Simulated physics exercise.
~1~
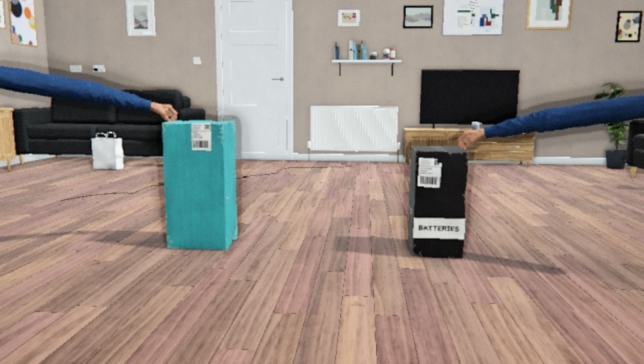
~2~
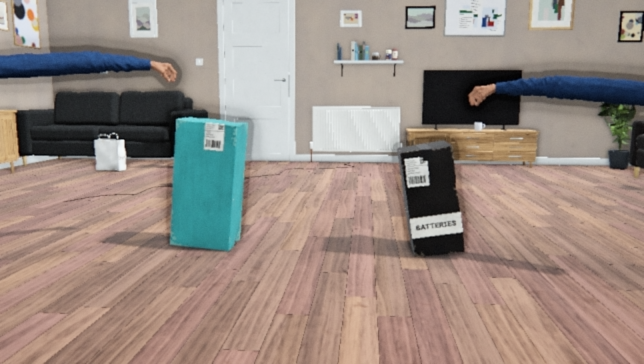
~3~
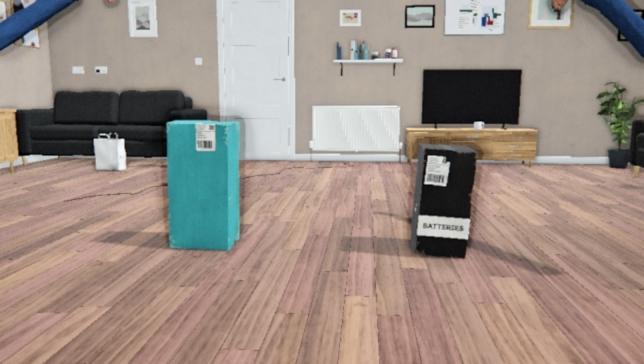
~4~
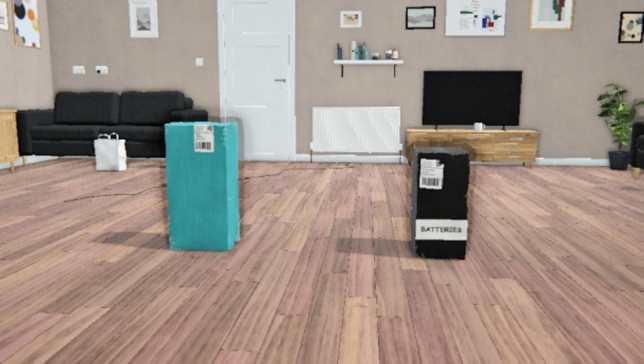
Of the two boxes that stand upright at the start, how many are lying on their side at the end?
None of them are lying on their side. The turquoise box and the black box both end up standing upright.
